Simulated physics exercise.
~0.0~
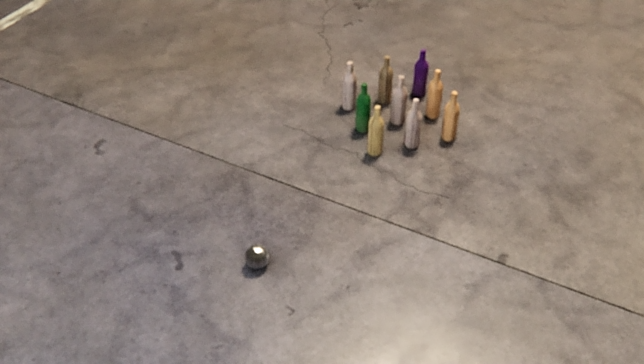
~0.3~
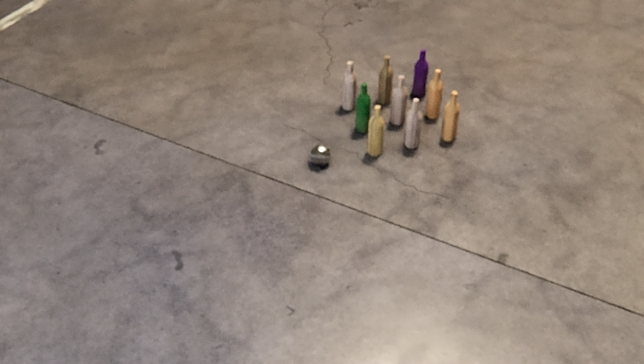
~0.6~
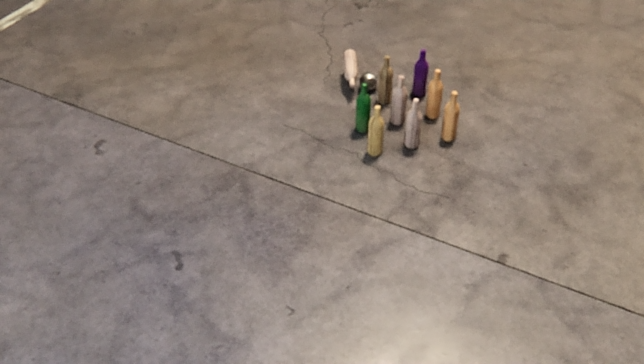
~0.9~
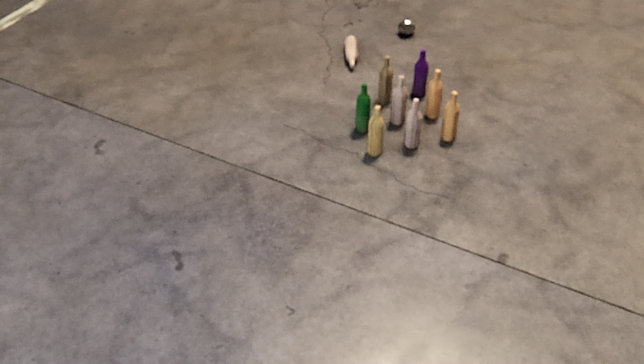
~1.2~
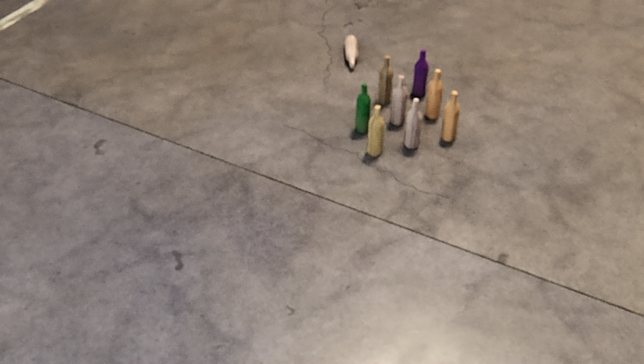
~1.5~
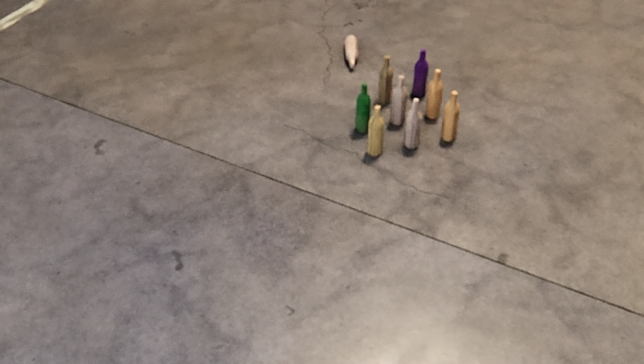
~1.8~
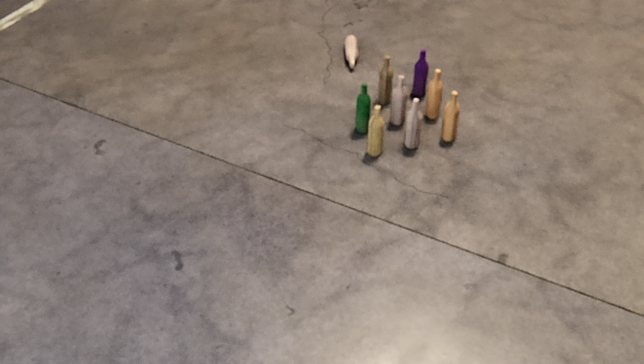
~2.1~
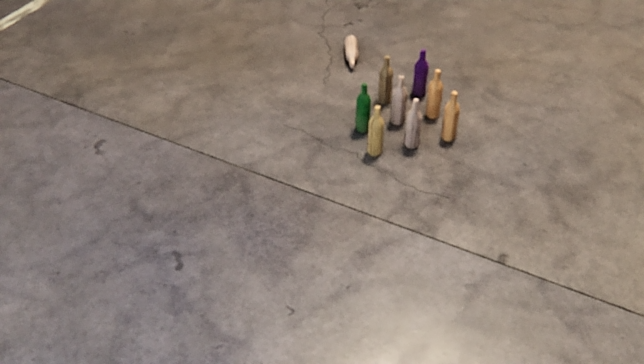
Steel ball rolling across a concrete floor into bottle-shaped skittles, toppling one pale skittle and rolling out of view, the others left standing.
